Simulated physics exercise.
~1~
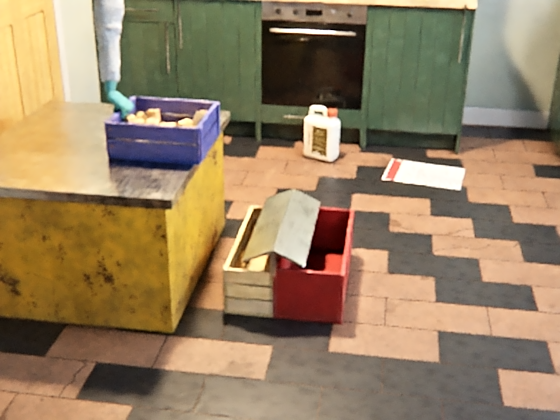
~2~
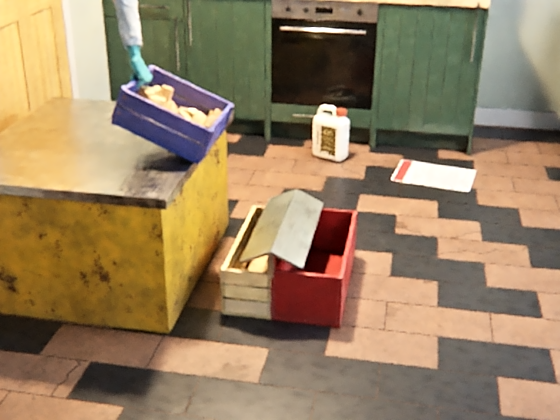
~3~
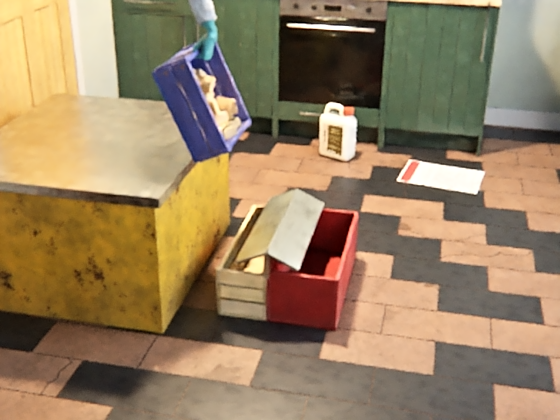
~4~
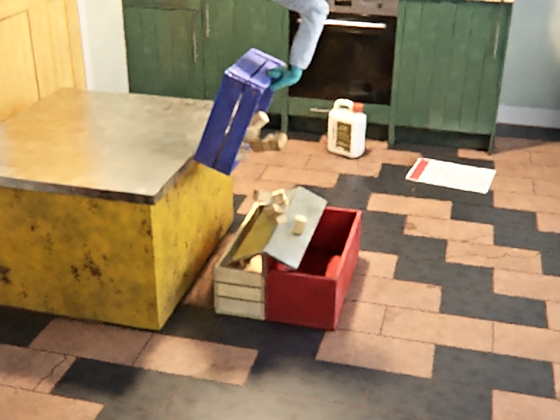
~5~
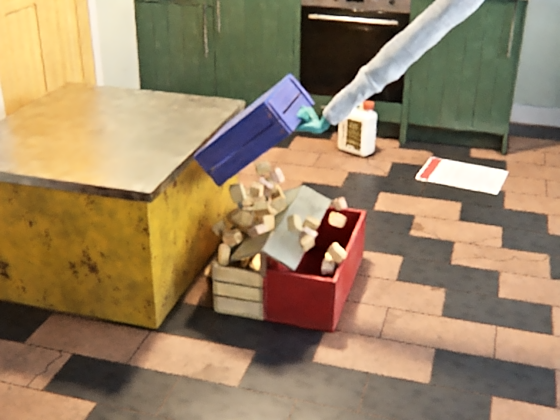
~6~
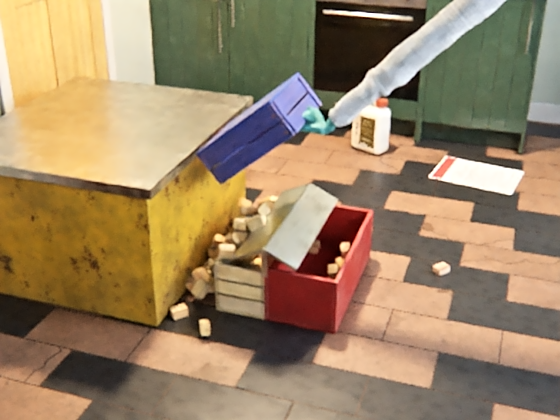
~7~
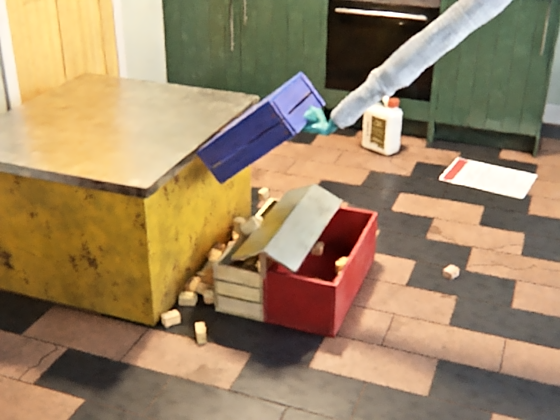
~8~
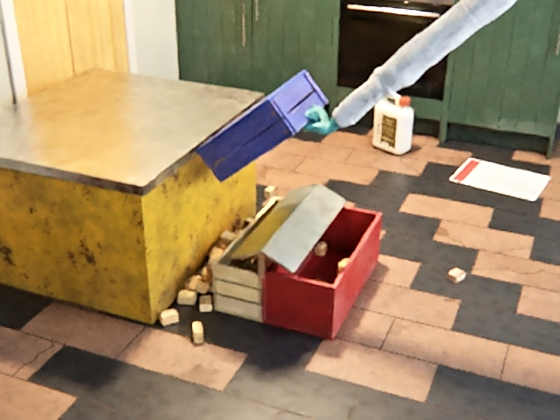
Blue box of wooden blocks tipping over a bench edge in a gloved hand, spilling them over a ridged divide into two bins and onto the floor.
